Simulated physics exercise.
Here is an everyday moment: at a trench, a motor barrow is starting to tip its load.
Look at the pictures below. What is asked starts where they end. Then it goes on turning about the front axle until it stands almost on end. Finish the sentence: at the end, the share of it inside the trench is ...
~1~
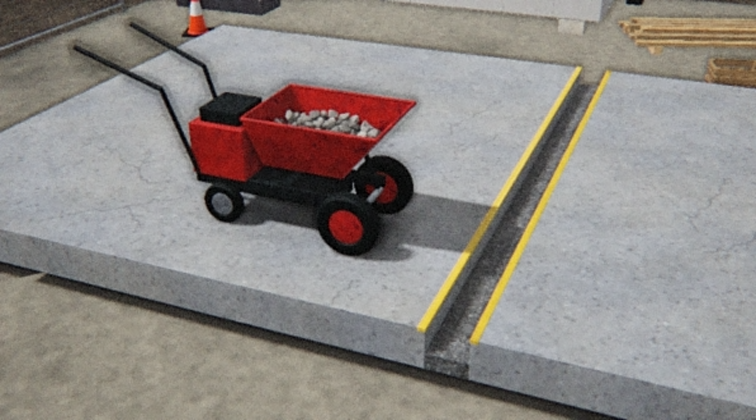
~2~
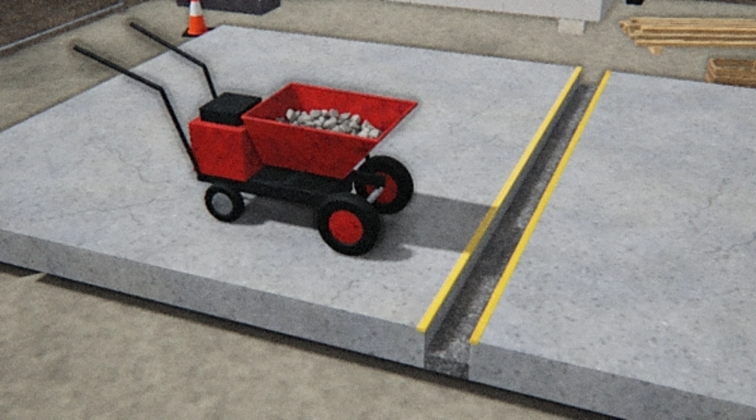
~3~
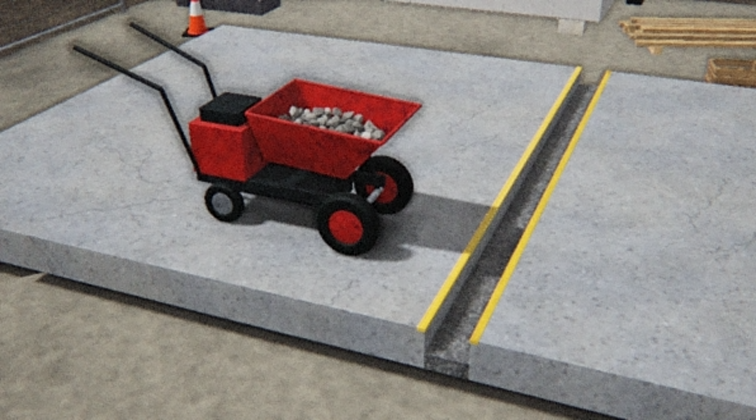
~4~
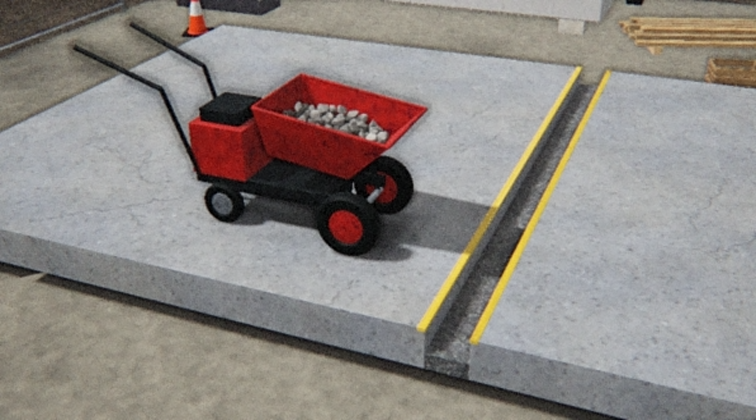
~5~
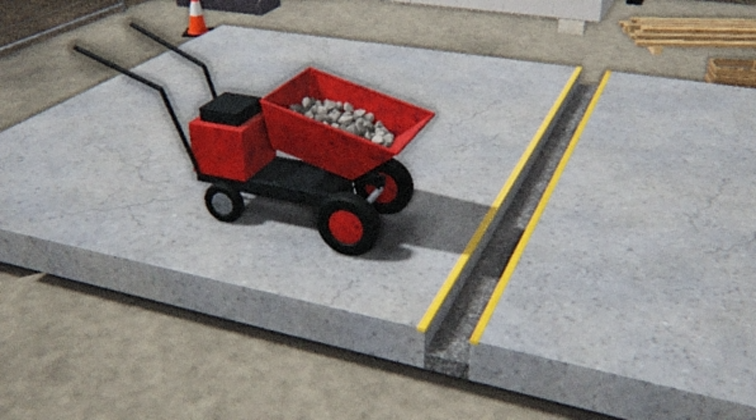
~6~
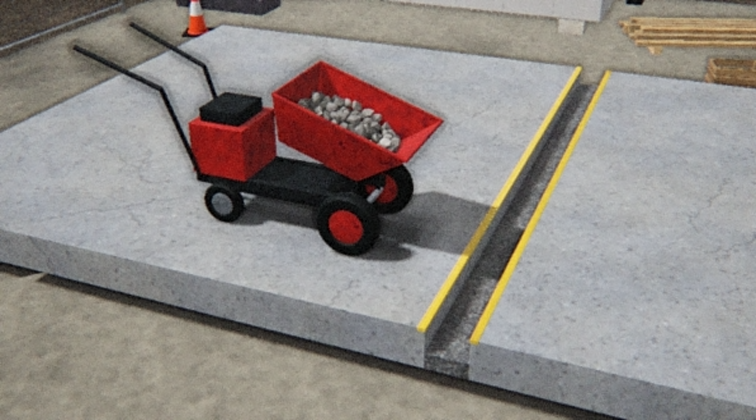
... above half.
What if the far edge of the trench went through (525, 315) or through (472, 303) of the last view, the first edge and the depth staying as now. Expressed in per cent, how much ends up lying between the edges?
In order: Near 90, then 50 percent.
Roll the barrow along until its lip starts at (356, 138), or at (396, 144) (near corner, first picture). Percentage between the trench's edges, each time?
About 60 per cent, then about 80 per cent.
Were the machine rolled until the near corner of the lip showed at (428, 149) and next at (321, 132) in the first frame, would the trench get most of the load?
A minority at the first place, then a minority at the second.
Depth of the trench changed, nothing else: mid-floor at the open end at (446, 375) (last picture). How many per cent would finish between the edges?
Close to 90 per cent.
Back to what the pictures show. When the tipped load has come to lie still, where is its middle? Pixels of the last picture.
About (489, 264).
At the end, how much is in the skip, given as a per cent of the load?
Around 10 per cent.
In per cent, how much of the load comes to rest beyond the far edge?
I'd put it at some 5 per cent of the load.
Shortly afterwards, skip tipped steeply; the whole lot in the skip.
Next, skip tipped right over; near two thirds in the skip; a little short of the trench; near a quarter in or heaped over the trench.
Some moments later, skip tipped right over; a little in the skip; a little short of the trench; the bulk in or heaped over the trench; a little beyond it.
In the end, skip tipped right over; a little in the skip; a little short of the trench; the bulk in or heaped over the trench; a little beyond it.
